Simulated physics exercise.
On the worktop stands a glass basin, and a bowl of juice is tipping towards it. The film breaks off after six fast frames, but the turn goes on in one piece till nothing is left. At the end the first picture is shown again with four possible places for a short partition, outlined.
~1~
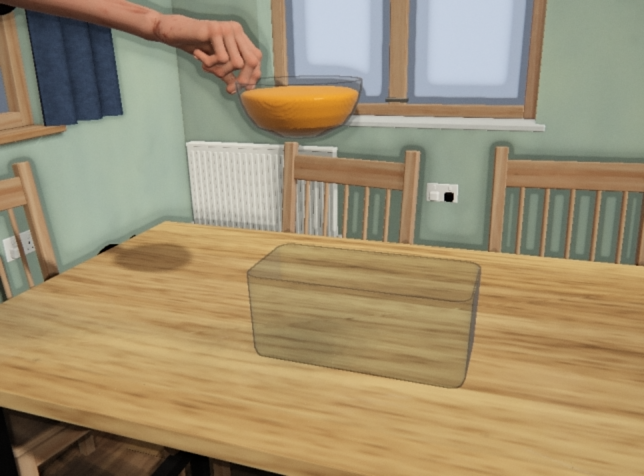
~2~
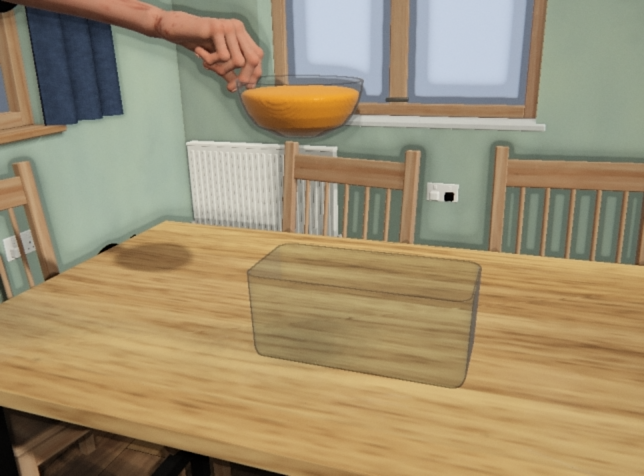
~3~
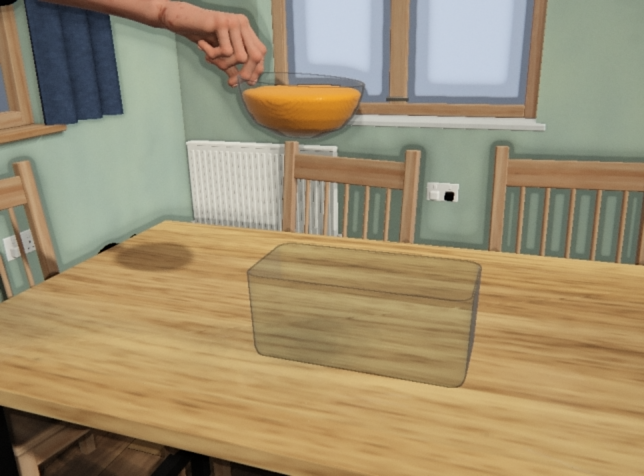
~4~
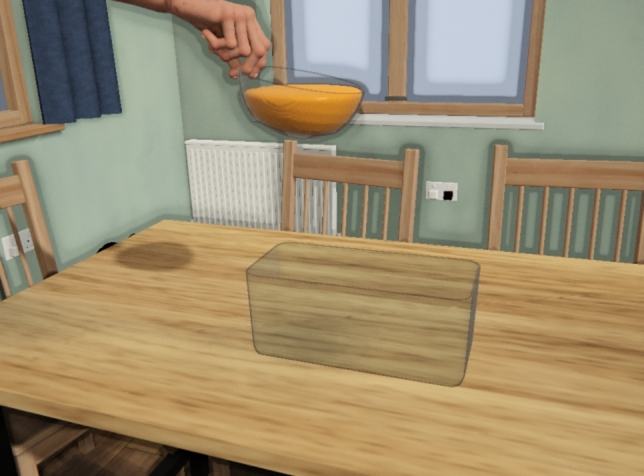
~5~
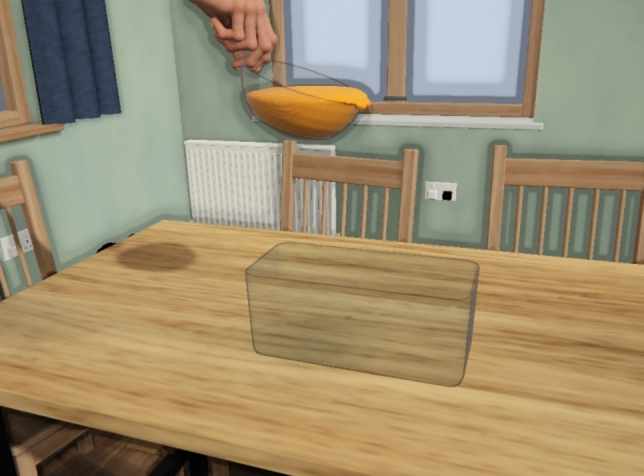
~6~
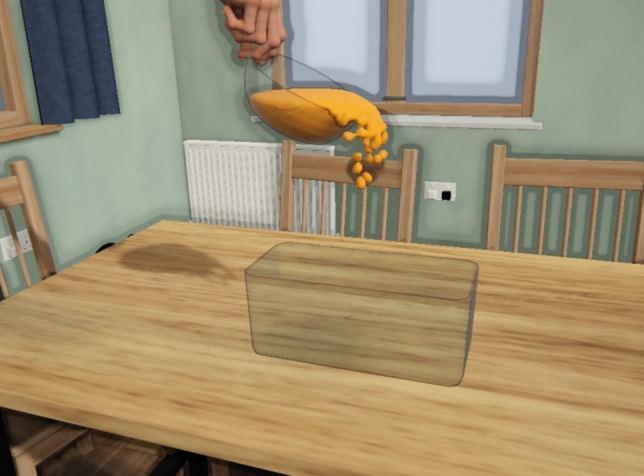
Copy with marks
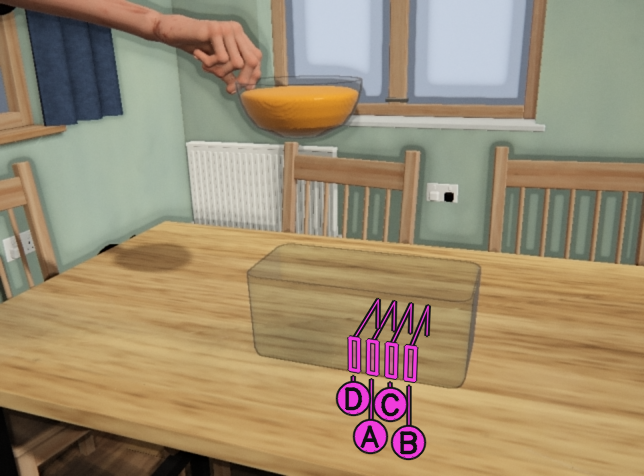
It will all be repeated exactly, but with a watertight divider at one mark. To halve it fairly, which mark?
The answer is place B.
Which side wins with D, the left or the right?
More ends on the right.
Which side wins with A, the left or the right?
The right one.
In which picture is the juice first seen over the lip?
Picture 5.
On the marked copy, A at (371, 379); B at (408, 386); C at (390, 383); D at (353, 376).
For place A, about 14 % ends left of the wall and 85 % right of it.
For place B, about 50 % ends left of the wall and 49 % right of it.
For place C, about 30 % ends left of the wall and 69 % right of it.
For place D, about 6 % ends left of the wall and 93 % right of it.
